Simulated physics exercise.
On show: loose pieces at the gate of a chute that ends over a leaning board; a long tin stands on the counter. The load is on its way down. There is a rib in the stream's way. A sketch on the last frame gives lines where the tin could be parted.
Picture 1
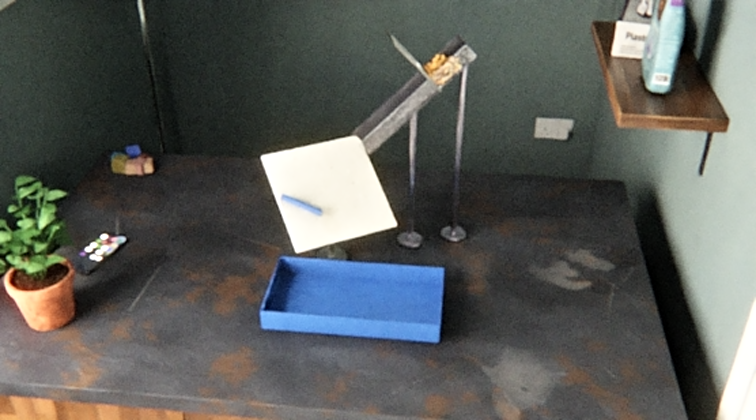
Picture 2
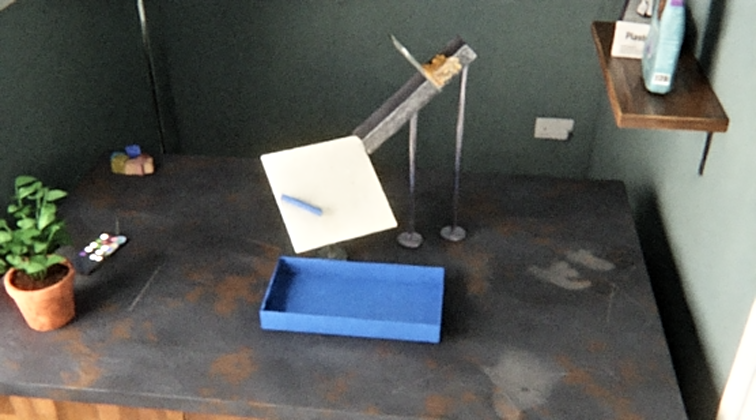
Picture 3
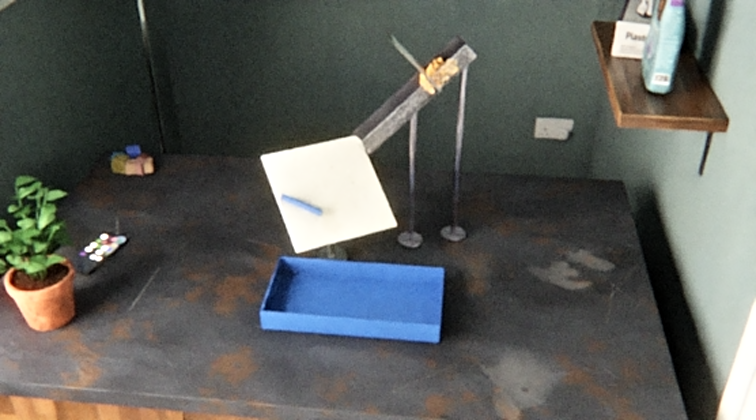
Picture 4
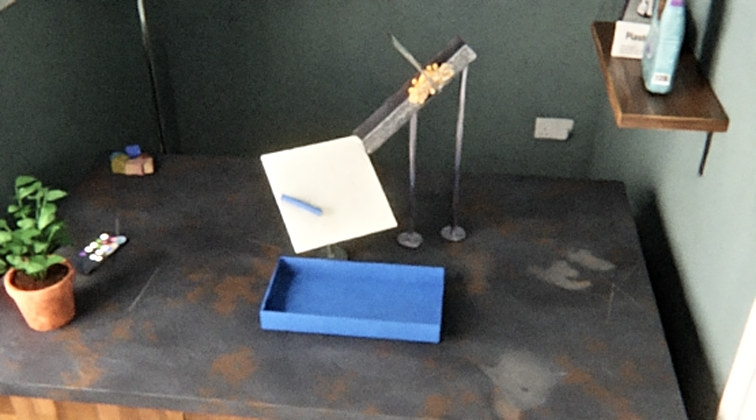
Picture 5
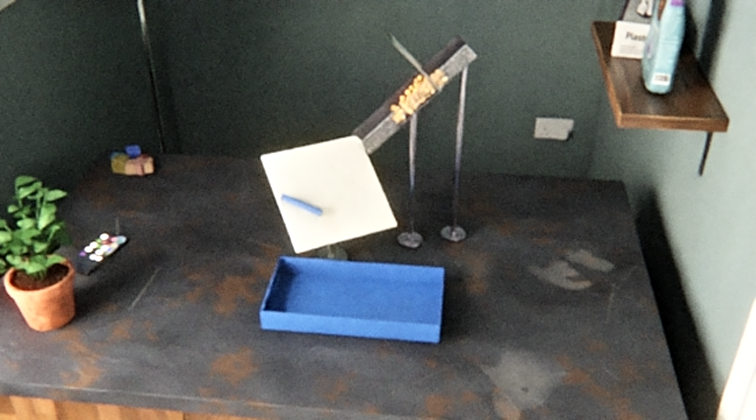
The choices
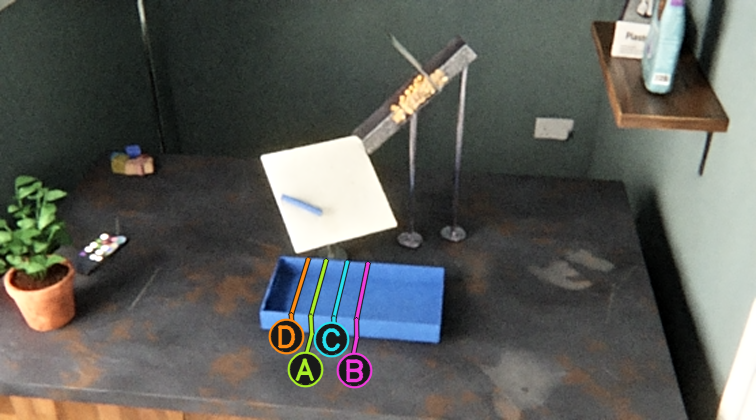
On a dark, worn counter beside a potted plant, a cluster of small tan pieces slides down and leftward along a raised sloping chute, spreading out as it goes, while the tilted pale board and empty blue tray stay still.
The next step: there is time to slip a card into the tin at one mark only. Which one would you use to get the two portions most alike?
B works best here.
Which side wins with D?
Right.
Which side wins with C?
Right.
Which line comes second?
C.
On the marked copy, line A crosses the front rim at (310, 315); line B crosses the front rim at (356, 318); line C crosses the front rim at (334, 317); line D crosses the front rim at (291, 313).
With A, of what is caught, about a tenth on the left of the divider, almost all on the right.
With B, of what is caught, roughly half on the left of the divider, roughly half on the right.
With C, of what is caught, roughly a quarter on the left of the divider, the larger part on the right.
With D, of what is caught, just a few on the left of the divider, almost all on the right.
